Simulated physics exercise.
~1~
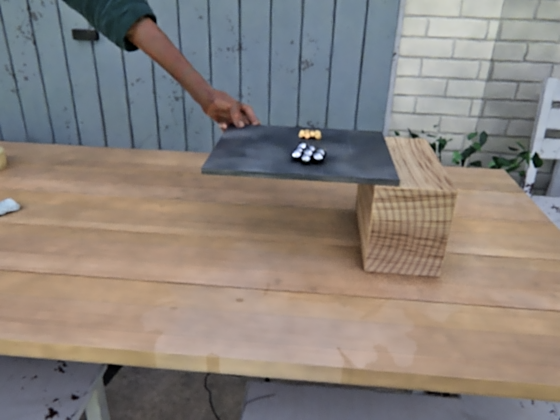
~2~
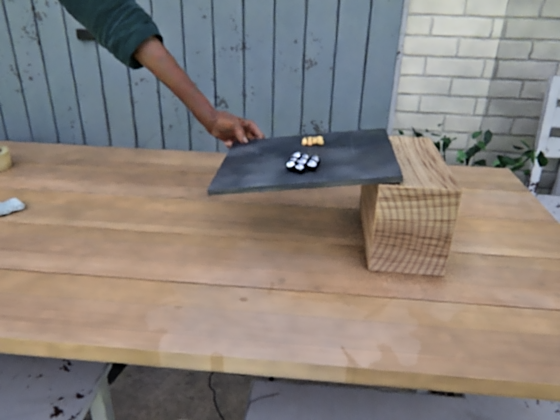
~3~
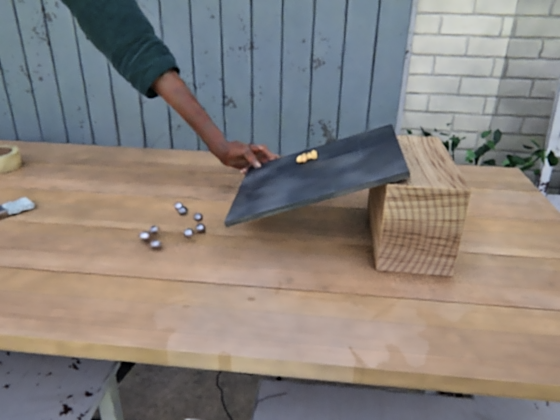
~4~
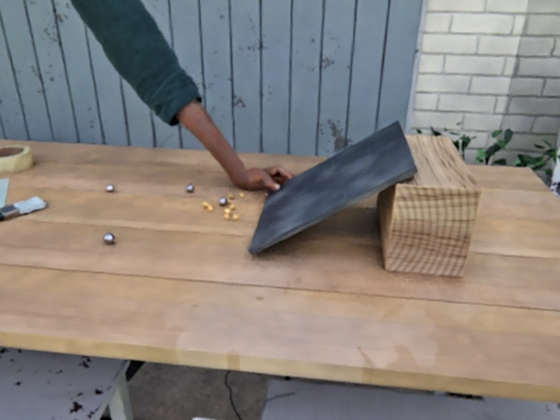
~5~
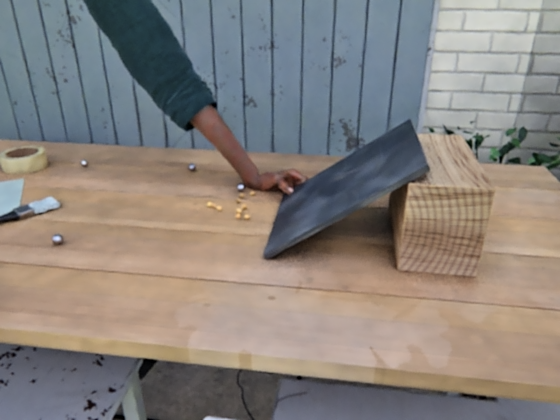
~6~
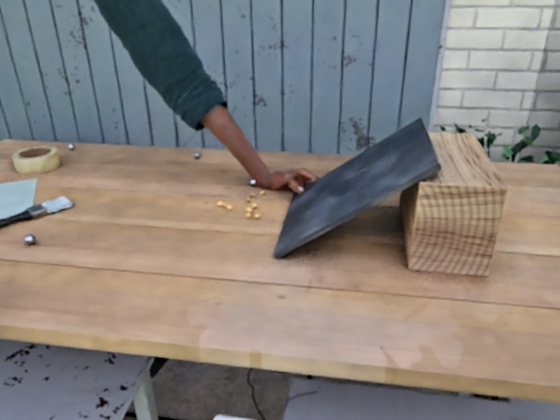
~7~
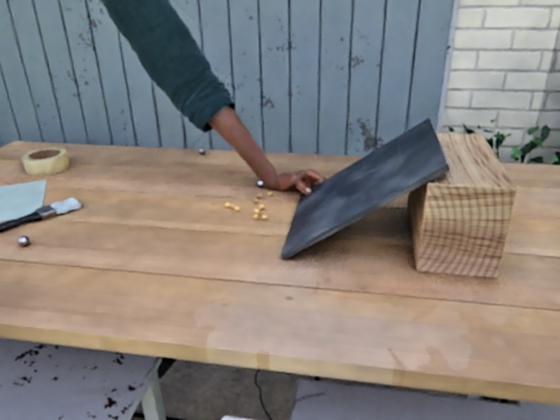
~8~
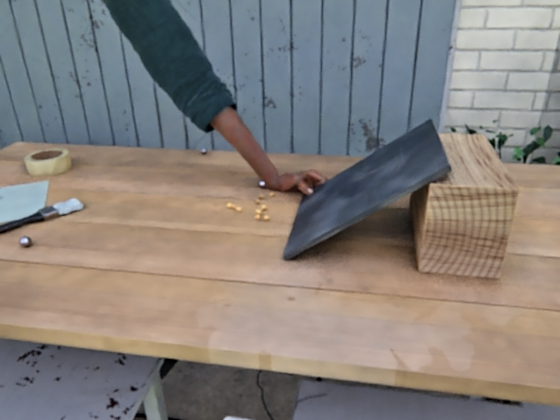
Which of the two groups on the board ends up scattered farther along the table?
The shiny balls, which start on the near side of the board, scatter farther along the table than the small yellow pieces.
We see a hand lower the left end of a dark board propped on a wooden block until it rests on the table as a ramp. Shiny balls roll off first and scatter widely leftward, then small yellow pieces slide down and settle close to the board's lower end.
